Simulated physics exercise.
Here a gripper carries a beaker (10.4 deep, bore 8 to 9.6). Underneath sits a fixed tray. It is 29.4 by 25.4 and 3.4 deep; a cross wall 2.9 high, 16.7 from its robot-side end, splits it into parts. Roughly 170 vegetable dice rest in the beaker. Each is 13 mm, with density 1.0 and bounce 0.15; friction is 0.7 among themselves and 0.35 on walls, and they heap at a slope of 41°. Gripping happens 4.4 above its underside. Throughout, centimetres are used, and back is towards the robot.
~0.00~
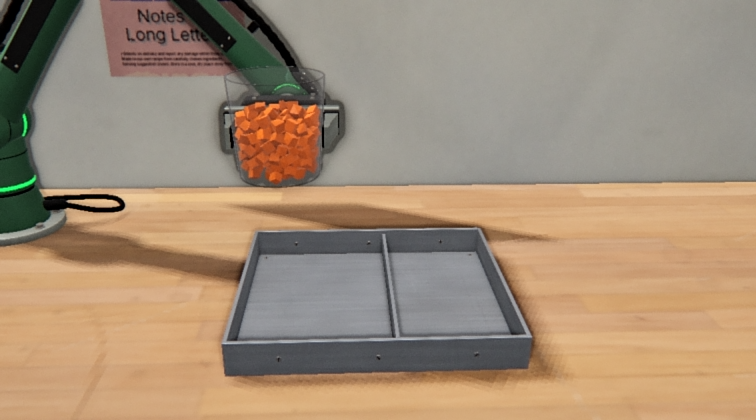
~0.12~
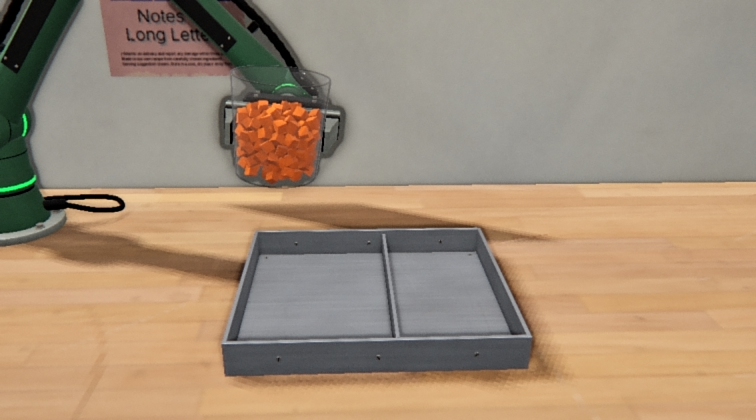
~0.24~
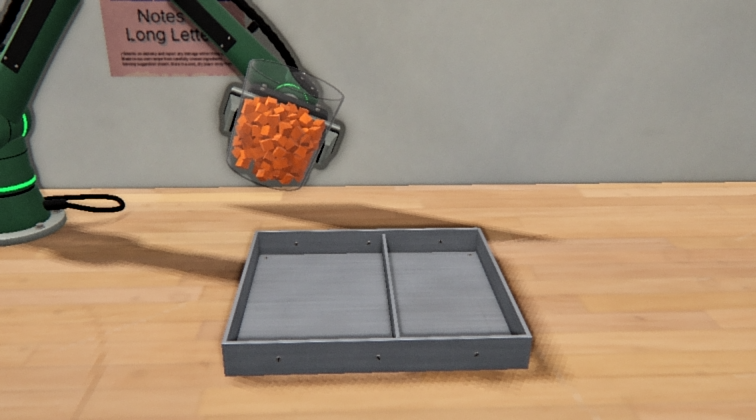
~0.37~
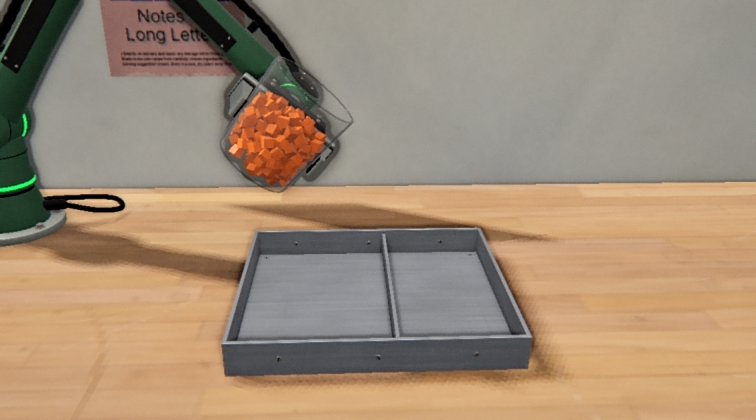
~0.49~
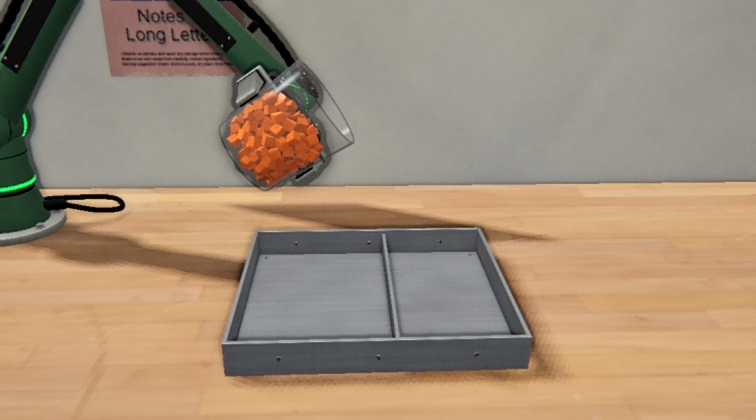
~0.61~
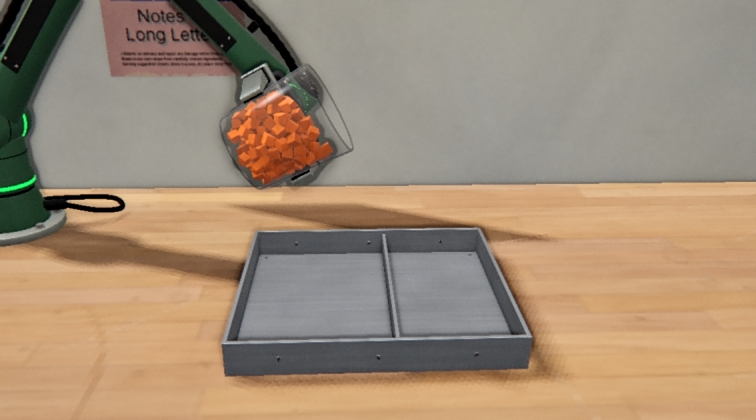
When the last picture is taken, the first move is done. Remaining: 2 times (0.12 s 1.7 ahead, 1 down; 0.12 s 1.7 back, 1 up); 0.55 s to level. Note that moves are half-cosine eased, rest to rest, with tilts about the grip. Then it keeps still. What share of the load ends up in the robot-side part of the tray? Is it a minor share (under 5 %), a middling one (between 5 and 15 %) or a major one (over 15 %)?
A minor share.
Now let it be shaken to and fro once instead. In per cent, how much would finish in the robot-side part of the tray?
It would come to about 0 %.
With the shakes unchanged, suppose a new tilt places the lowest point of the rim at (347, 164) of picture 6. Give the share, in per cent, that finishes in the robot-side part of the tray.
Somewhere around 0 %.
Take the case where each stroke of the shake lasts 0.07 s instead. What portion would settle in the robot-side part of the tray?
It would come to around 0 %.
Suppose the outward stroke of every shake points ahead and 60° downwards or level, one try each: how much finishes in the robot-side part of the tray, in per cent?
You'd get some 0 per cent with the first setting and some 0 per cent with the second.
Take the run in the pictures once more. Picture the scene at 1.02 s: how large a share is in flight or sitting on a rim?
It amounts to roughly 0 in a hundred.
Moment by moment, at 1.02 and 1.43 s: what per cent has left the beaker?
At the first time about 0 per cent, at the second about 0 per cent.
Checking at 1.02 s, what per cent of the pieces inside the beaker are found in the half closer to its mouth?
30 per cent.
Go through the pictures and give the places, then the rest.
The first picture shows beaker middle at (278, 128), level; upper third of the load around (274, 122), from x 240 to 315, top at y 105; 166 in the beaker.
The second picture shows beaker middle at (279, 128), tilted 6° forward; upper third of the load around (272, 121), from x 240 to 315, top at y 105.
The third picture shows beaker middle at (281, 128), tilted 21° forward; upper third of the load around (273, 121), from x 240 to 320, top at y 100.
The fourth picture shows beaker middle at (283, 129), tilted 41° forward; upper third of the load around (271, 119), from x 235 to 320, top at y 100.
The fifth picture shows beaker middle at (284, 131), tilted 56° forward; upper third of the load around (270, 118), from x 235 to 315, top at y 100.
The sixth picture shows beaker middle at (285, 132), tilted 62° forward; upper third of the load around (273, 118), from x 235 to 325, top at y 100; 166 in the beaker.
By 1.02 s, tilted 62° forward, highest piece 23 above the table; 166 in the beaker.
By 1.43 s, tilted 19° forward, highest piece 24 above the table; 166 in the beaker.
By 1.84 s, level, highest piece 26 above the table; 166 in the beaker.
By 2.89 s, level, highest piece 26 above the table; 166 in the beaker.
Final count, 166 in the beaker. That is 0 % in the robot-side part of the tray.
